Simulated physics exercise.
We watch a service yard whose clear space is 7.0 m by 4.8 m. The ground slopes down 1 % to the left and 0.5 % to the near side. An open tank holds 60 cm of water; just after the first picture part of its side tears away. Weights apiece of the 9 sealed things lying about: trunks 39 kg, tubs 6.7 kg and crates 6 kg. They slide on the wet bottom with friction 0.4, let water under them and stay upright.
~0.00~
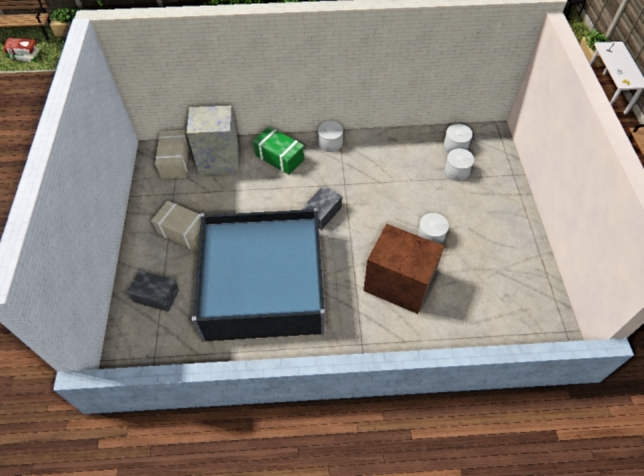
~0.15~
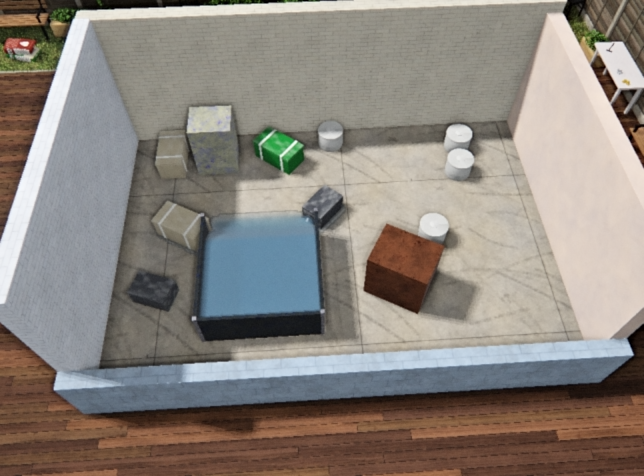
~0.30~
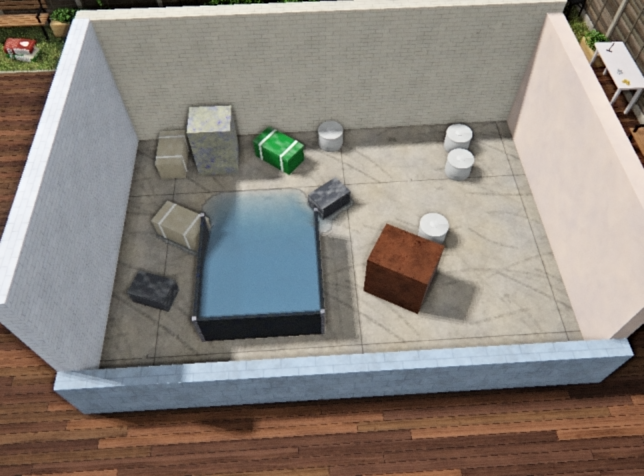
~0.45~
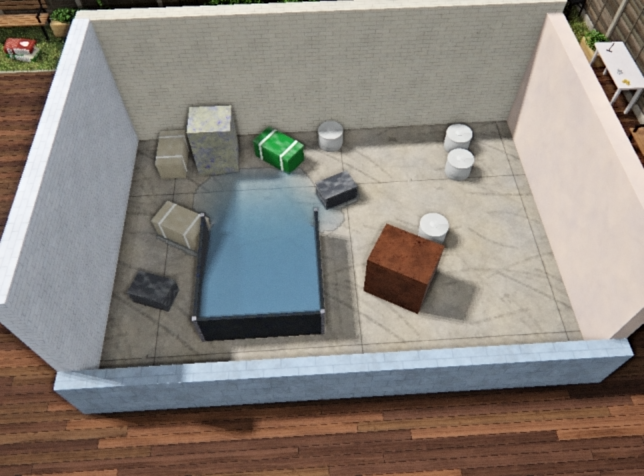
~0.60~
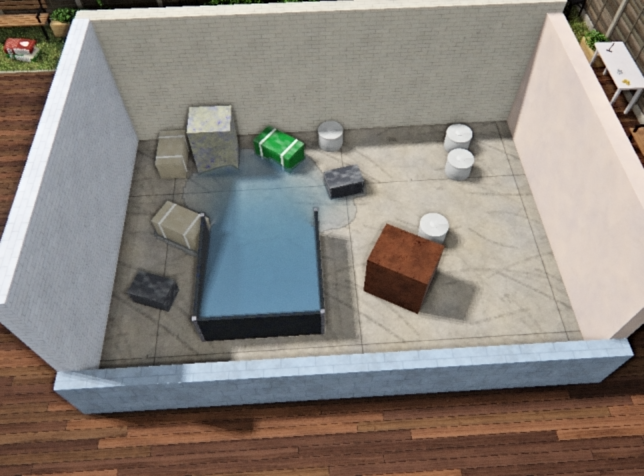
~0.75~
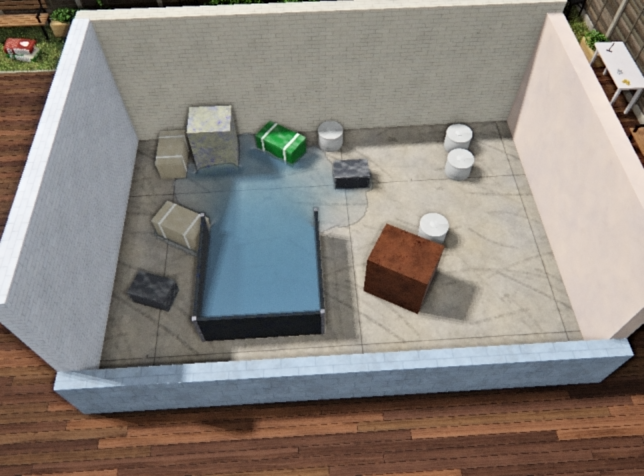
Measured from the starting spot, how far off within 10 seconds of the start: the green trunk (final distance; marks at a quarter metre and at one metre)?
Green trunk gets carried off.
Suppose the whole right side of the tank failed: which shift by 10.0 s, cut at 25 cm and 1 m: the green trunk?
Then the green trunk moves a short way.
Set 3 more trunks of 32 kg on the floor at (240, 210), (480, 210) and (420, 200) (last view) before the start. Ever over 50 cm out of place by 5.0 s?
In that order: Over, under, short of it.
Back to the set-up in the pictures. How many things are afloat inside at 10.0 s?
I count 6.
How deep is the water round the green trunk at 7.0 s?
About 5 cm.
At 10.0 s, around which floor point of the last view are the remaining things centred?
Around (354, 305).
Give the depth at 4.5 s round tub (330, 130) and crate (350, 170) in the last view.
Roughly 7 and 6 cm.
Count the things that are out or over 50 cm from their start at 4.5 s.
8 of them.
After 2.0 s the green trunk is near (322, 121), 0.8 m from its start, afloat; 3 afloat.
After 4.5 s the green trunk is near (462, 165), 3.2 m from its start, aground; 6 afloat.
After 7.0 s the green trunk is near (462, 165), 3.2 m from its start, aground; 6 afloat.
After 10.0 s the green trunk is near (462, 165), 3.2 m from its start, aground; 6 afloat.
